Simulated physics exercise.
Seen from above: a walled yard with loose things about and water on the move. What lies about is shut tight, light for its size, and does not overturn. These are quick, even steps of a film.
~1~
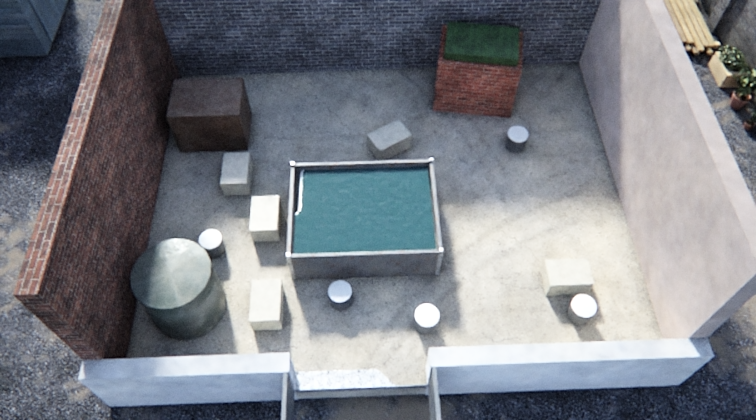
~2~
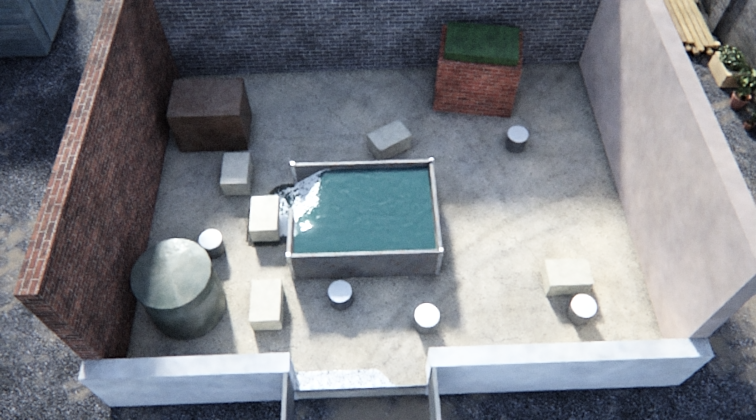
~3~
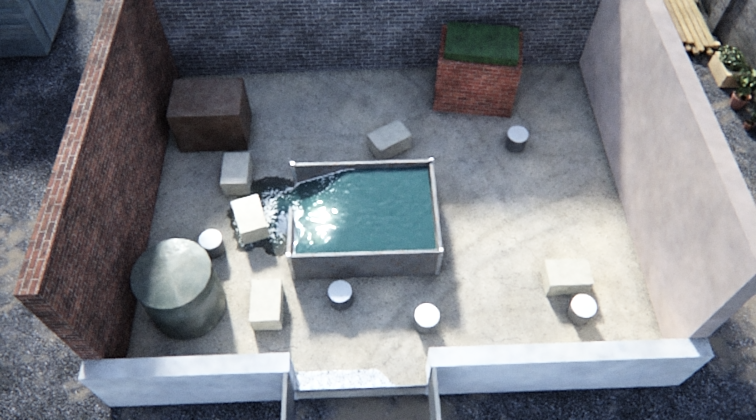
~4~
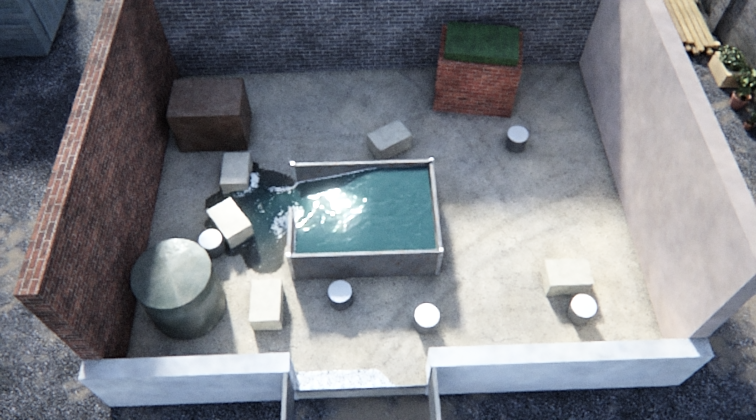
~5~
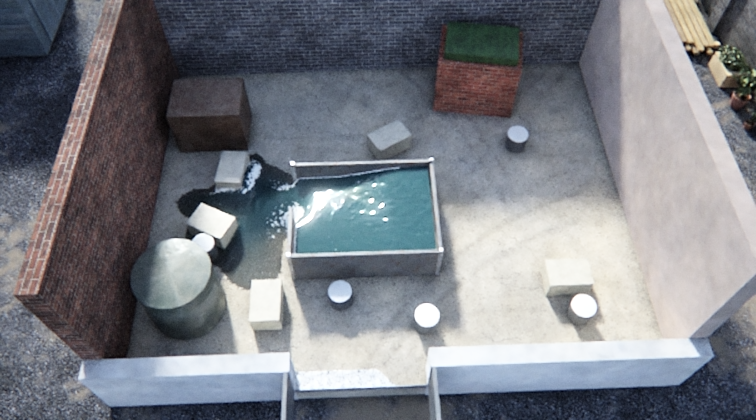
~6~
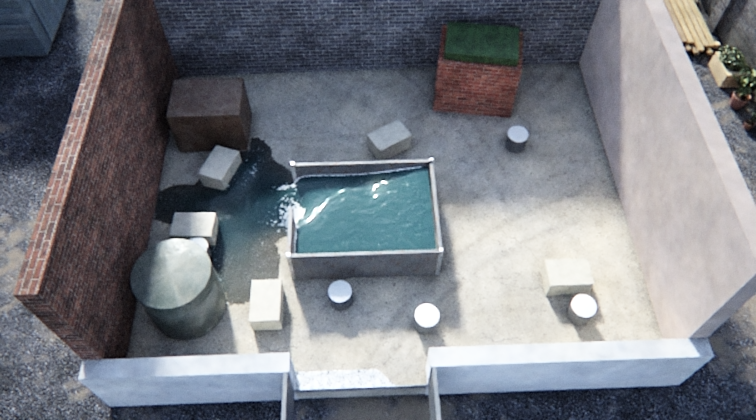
Water pours from the left side of a raised pool and pushes pale blocks leftward.
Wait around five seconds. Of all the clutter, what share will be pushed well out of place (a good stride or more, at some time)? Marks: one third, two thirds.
Share: One to two thirds.
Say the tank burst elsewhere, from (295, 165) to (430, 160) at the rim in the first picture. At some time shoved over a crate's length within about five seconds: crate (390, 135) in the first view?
For that one: That far or more.
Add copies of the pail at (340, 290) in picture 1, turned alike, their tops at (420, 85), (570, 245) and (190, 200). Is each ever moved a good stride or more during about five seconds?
In that order: Short of that, never so far, pushed that far.
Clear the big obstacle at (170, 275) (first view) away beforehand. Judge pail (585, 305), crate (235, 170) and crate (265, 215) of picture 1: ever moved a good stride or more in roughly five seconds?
In turn: Short of that, shifted that much, pushed that far.
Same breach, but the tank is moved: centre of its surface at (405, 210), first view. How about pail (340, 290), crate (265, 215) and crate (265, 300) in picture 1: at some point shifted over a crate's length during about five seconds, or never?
In that order: Short of that, pushed that far, shifted that much.
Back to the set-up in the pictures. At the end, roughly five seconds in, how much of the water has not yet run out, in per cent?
Some 100 per cent.
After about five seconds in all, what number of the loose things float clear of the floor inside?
It comes to 4.
A moment on, 3 of 10 are well off their spots; 0 afloat.
Next, 3 of 10 are well off their spots; 3 afloat.
Later, 3 of 10 are well off their spots; 3 afloat.
In the end, 4 of 10 are well off their spots, and 4 have been at some point; 4 afloat.
